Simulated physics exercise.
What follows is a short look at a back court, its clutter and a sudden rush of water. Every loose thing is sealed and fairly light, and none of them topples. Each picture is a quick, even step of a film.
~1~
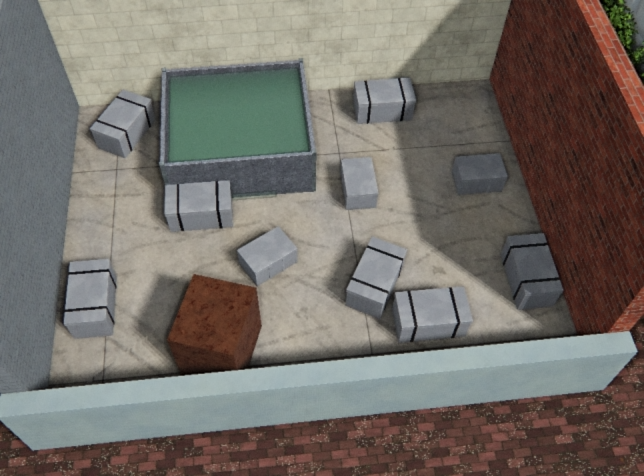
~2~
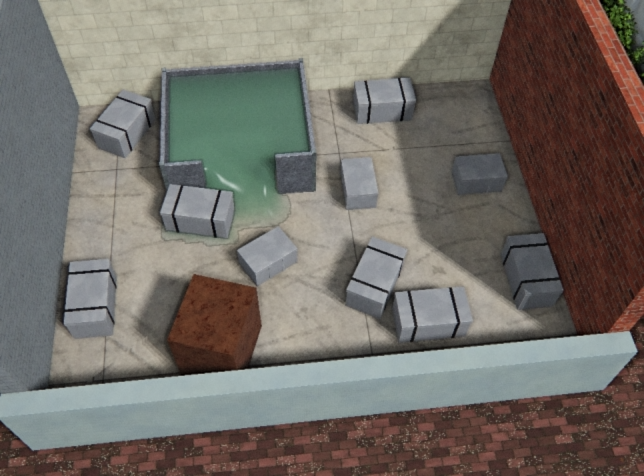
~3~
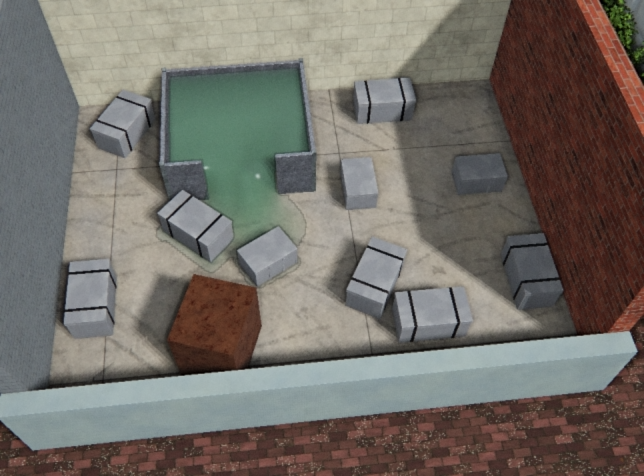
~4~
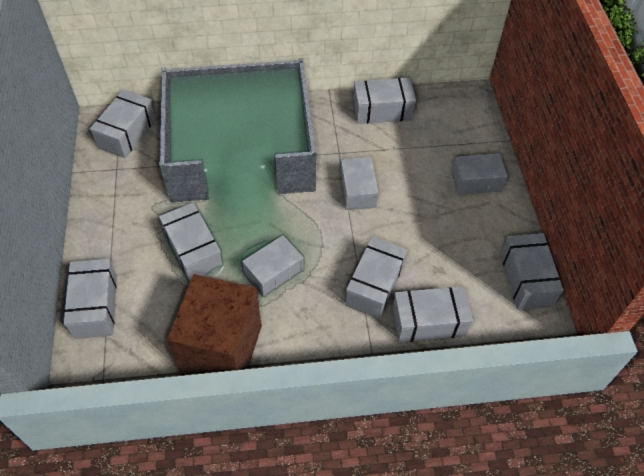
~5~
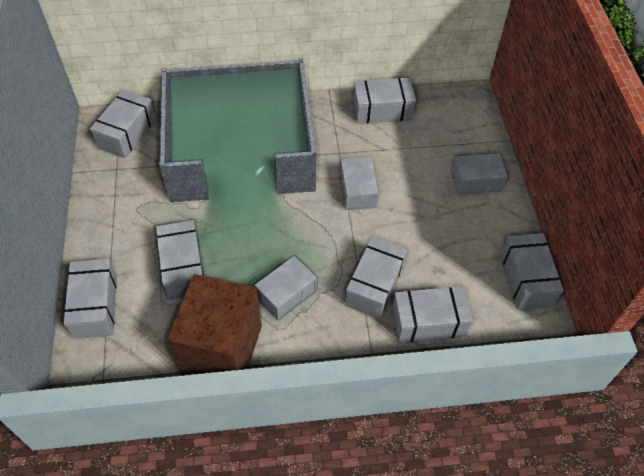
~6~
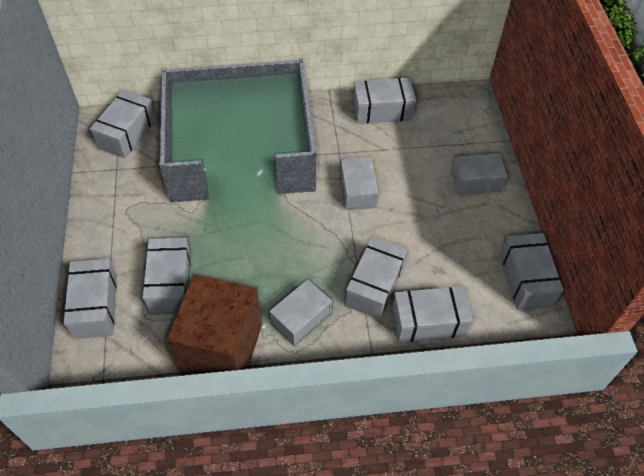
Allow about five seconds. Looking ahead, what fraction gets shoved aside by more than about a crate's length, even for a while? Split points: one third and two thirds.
Band: Two thirds or more.
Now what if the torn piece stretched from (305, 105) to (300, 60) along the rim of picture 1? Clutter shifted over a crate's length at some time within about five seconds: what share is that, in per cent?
I'd put it around 50 percent.
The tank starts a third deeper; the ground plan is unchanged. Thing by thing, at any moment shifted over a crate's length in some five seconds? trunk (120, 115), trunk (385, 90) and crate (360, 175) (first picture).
One: Stayed below the mark. Two: Stayed below the mark. Three: Stayed below the mark.
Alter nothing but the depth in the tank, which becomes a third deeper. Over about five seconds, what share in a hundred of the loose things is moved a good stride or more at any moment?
Close to 70 in a hundred, give or take.
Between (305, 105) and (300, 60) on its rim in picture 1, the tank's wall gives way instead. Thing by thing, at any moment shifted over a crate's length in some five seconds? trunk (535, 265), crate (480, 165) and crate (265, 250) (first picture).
In turn: Cleared that distance, cleared that distance, stayed short.
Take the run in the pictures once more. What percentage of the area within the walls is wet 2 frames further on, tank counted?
About 35 percent.
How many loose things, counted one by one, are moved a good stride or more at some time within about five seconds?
The total is 7.
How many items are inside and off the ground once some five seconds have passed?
By my count, 1.
A moment on, 2 of 10 are well off their spots; 0 afloat.
Next, 3 of 10 are well off their spots; 2 afloat.
Later, 6 of 10 are well off their spots; 4 afloat.
In the end, 7 of 10 are well off their spots, and 7 have been at some point; 1 afloat.
